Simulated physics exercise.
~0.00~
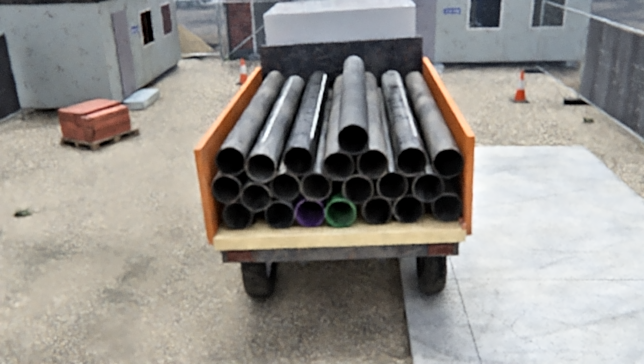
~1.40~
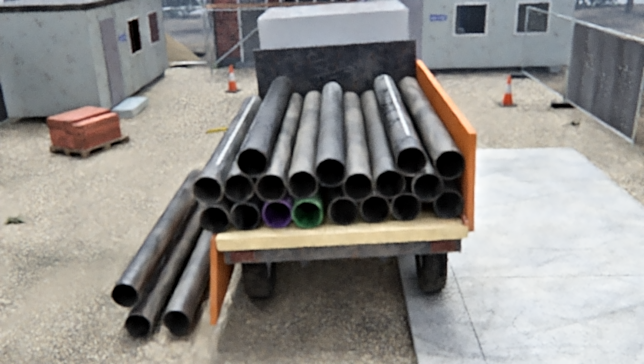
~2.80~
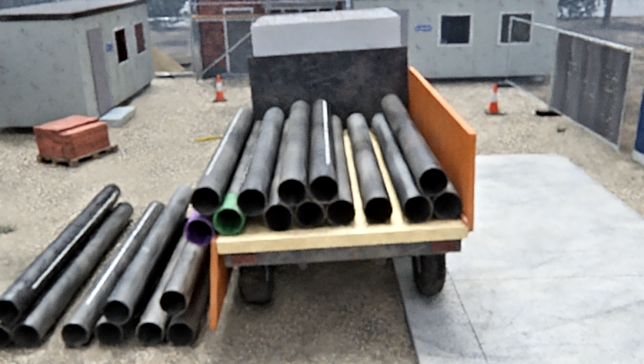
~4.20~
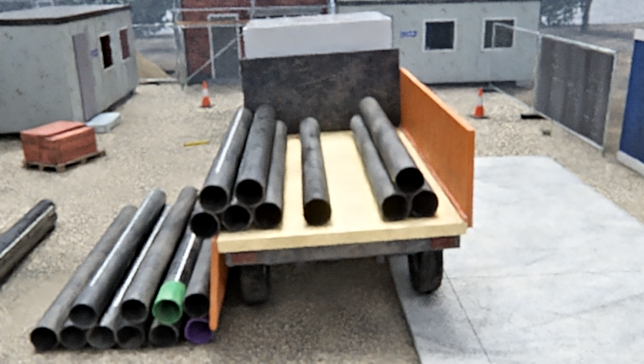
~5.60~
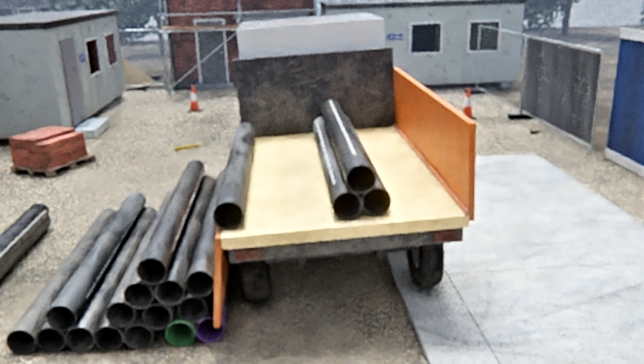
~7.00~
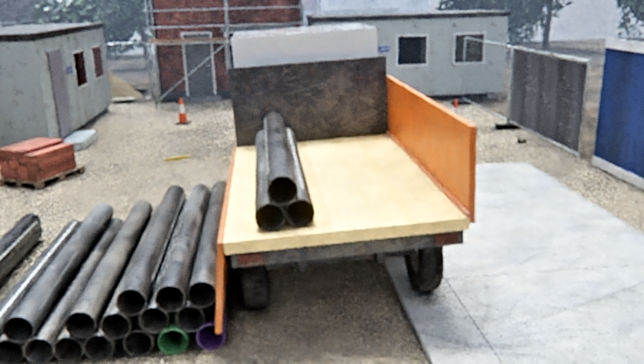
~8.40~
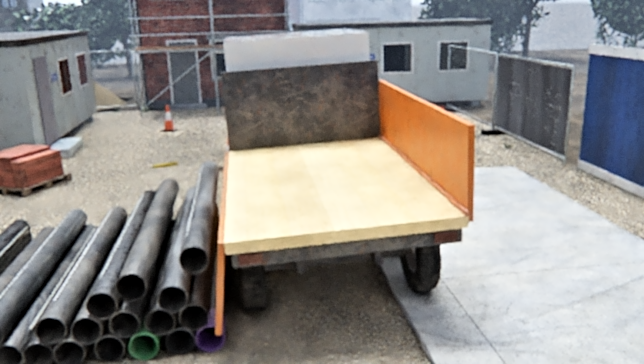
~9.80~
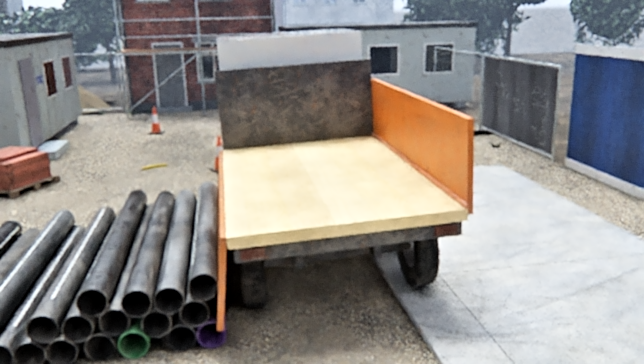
In a gravelly yard with site cabins, a brick building and a stack of reddish blocks, a flatbed lorry seen from behind carries a heap of dark steel pipes between orange side boards. The left board drops open, and pipes roll off that side onto the ground. More follow as the load slides left, the purple and green pipes going over the edge with them. A last few roll across the deck and drop off too. Finally the deck is bare, and the pipes lie heaped on the left, the green and purple ones low in the pile.
